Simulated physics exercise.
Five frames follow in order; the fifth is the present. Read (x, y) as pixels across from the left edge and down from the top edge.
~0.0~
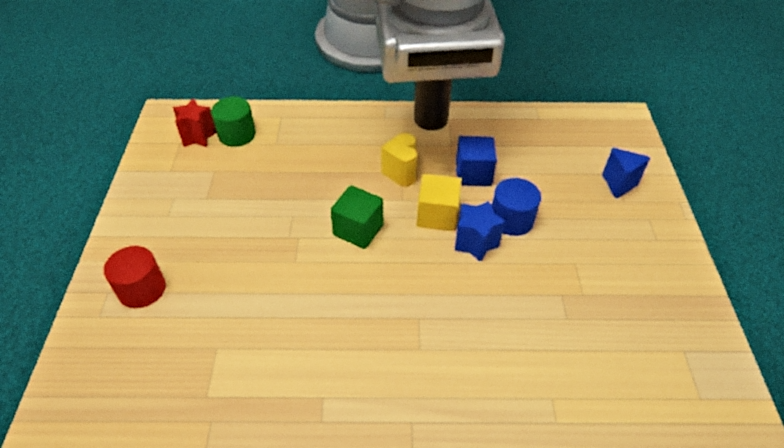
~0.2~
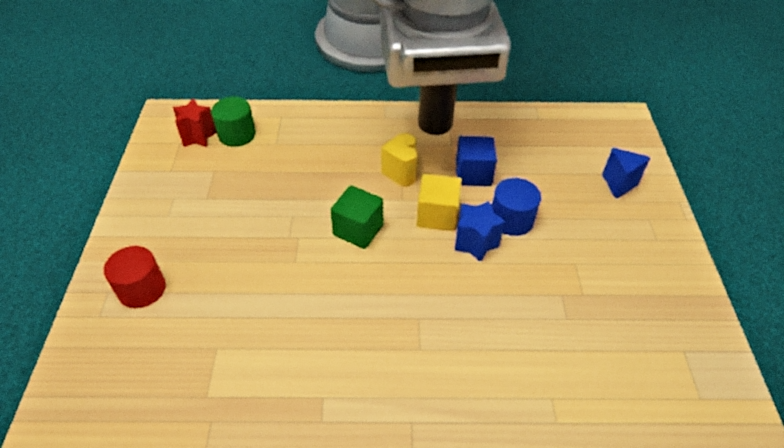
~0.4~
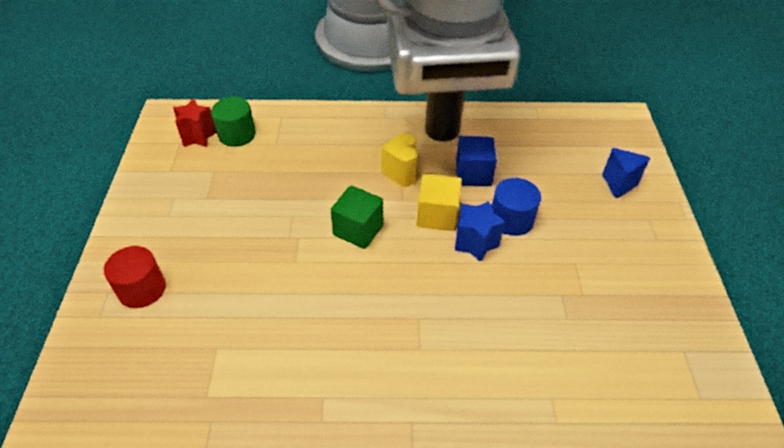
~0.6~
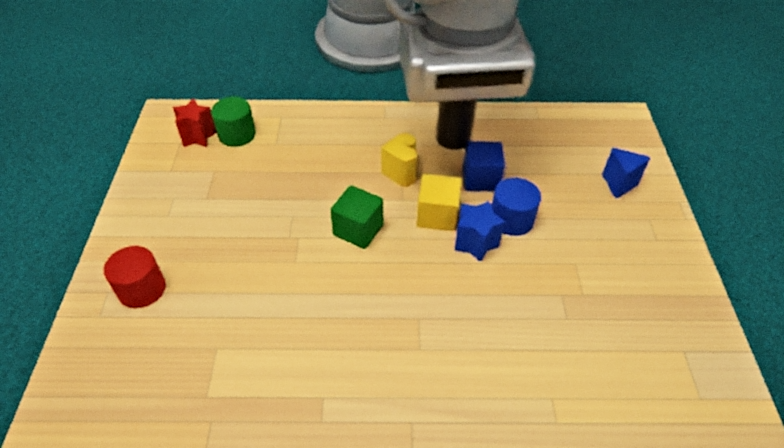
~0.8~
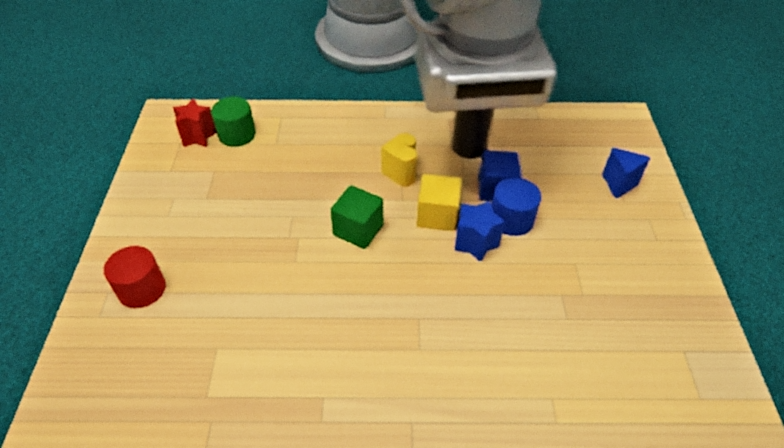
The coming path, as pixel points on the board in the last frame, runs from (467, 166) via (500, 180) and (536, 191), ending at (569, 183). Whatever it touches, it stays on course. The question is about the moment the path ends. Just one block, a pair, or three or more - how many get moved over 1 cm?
There will be two blocks displaced.
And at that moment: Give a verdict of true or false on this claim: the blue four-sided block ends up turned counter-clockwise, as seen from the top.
My answer: False.
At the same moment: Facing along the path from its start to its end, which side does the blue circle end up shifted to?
It is displaced to the right.
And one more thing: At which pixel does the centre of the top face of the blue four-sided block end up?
The middle of its upper face should be somewhere near (577, 193).
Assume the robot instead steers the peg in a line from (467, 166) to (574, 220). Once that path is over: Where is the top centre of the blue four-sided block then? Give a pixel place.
It is going to be at (624, 219).
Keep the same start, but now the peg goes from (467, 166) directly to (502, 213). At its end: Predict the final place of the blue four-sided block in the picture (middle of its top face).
The middle of its upper face should be somewhere near (546, 186).
What follows on the original path. One third of the way, peg (505, 161); blue four-sided block (539, 178); blue circle (533, 208).
Two thirds of the way, peg (542, 172); blue four-sided block (570, 193), turned 25° clockwise; blue circle (541, 217).
At the end, peg (575, 164); blue four-sided block (577, 193), turned 50° clockwise; blue circle (541, 217); blue triangular piece not moved.
